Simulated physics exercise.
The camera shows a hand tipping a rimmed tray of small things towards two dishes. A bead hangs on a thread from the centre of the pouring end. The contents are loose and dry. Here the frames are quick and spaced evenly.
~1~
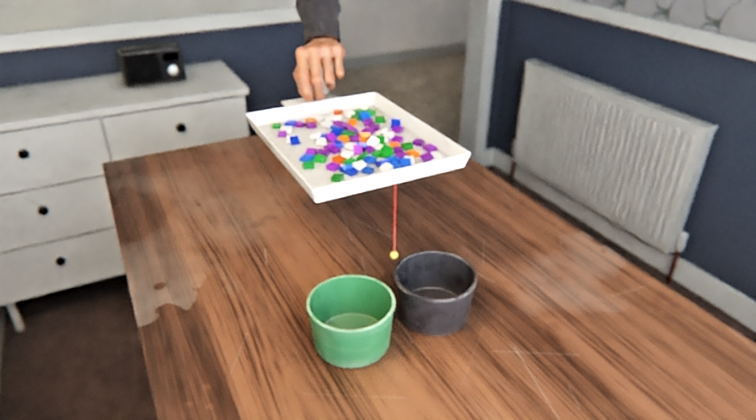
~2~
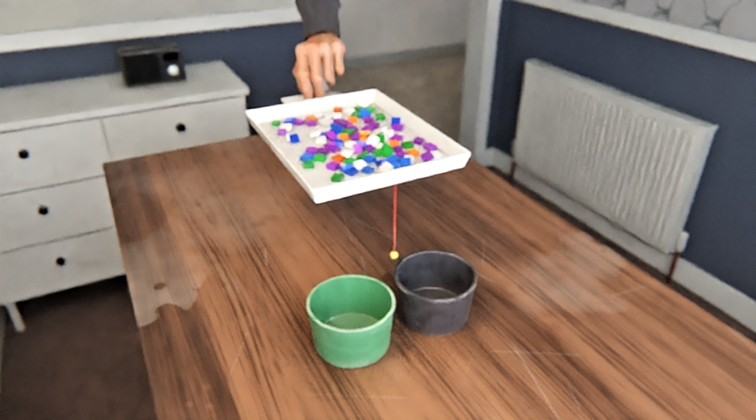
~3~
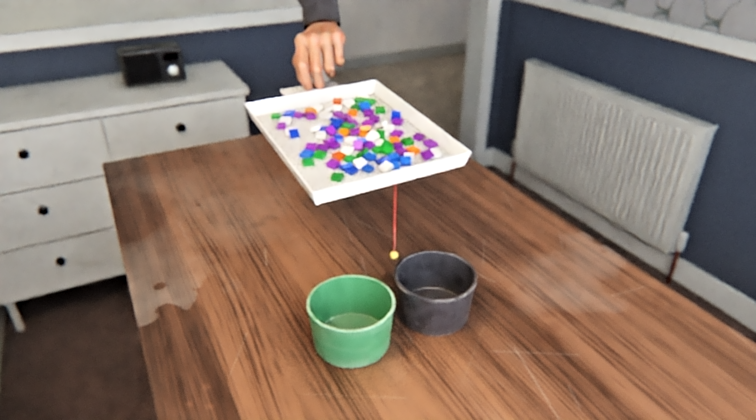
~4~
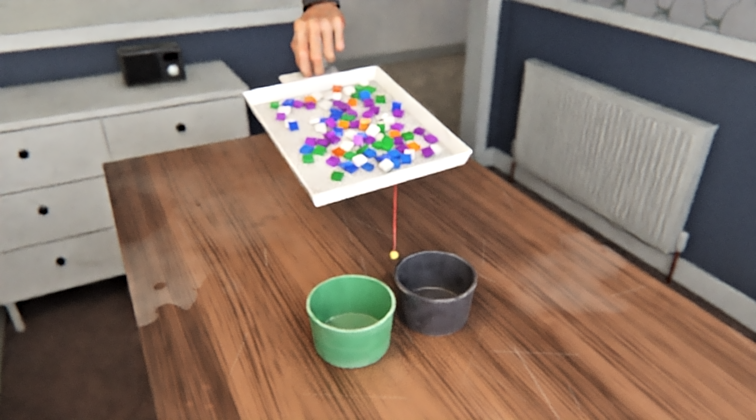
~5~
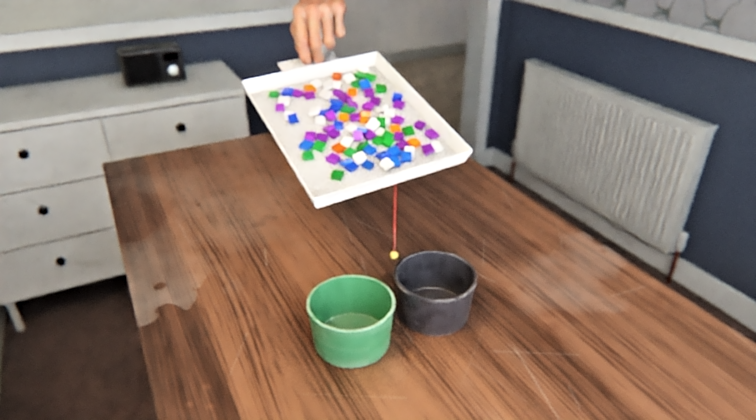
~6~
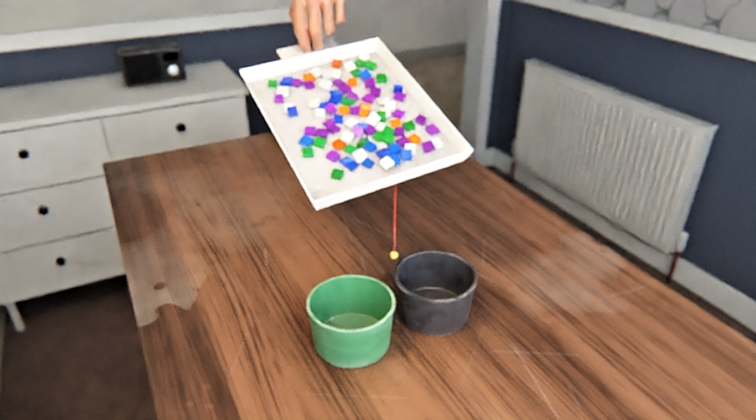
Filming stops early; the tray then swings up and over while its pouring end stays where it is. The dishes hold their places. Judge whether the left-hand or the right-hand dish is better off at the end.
It pours more generously into the left dish, it seems.
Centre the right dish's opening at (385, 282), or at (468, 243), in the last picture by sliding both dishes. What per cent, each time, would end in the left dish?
You'd get 30 in a hundred the first time and 10 in a hundred the second.
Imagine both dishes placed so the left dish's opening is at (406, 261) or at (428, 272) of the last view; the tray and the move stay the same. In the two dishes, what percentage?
Result, in turn: 10 %, 20 %.
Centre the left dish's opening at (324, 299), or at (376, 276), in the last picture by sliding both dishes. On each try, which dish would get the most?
Case one: The dish at left. Case two: The dish at left.
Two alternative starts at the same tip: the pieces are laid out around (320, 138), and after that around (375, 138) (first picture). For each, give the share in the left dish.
First case: Close to 80 %; second case: Close to 70 %.
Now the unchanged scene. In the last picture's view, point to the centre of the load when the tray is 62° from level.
(360, 167).
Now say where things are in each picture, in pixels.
In the first picture, corners of the pouring end at (315, 186) and (464, 152), level; middle of the load at (355, 138), mosaic tiles; left dish at (370, 344); right dish at (456, 312); bead on its thread at (394, 255).
In the second picture, corners of the pouring end at (315, 187) and (465, 152), level; middle of the load at (355, 137).
In the third picture, corners of the pouring end at (316, 189) and (465, 151), tipped barely, lowest at the left corner; middle of the load at (355, 132).
In the fourth picture, corners of the pouring end at (316, 192) and (466, 150), tipped a little, lowest at the left corner; middle of the load at (355, 125).
In the fifth picture, corners of the pouring end at (316, 195) and (466, 149), tipped clearly, lowest at the left corner; middle of the load at (355, 117).
In the sixth picture, corners of the pouring end at (316, 198) and (467, 148), tipped clearly, lowest at the left corner; middle of the load at (355, 111); left dish at (370, 344); right dish at (456, 312).
Soon after the last picture, tray tipped steeply; all on the tray.
A little later, tray tipped right over; about half on the tray; about a third in the left dish; a stray few outside both; about a quarter in the air.
Later still, tray tipped past a quarter turn; most in the left dish; a small part in the right dish; a small part outside both.
At rest, tray tipped past a quarter turn; most in the left dish; a small part in the right dish; a small part outside both.
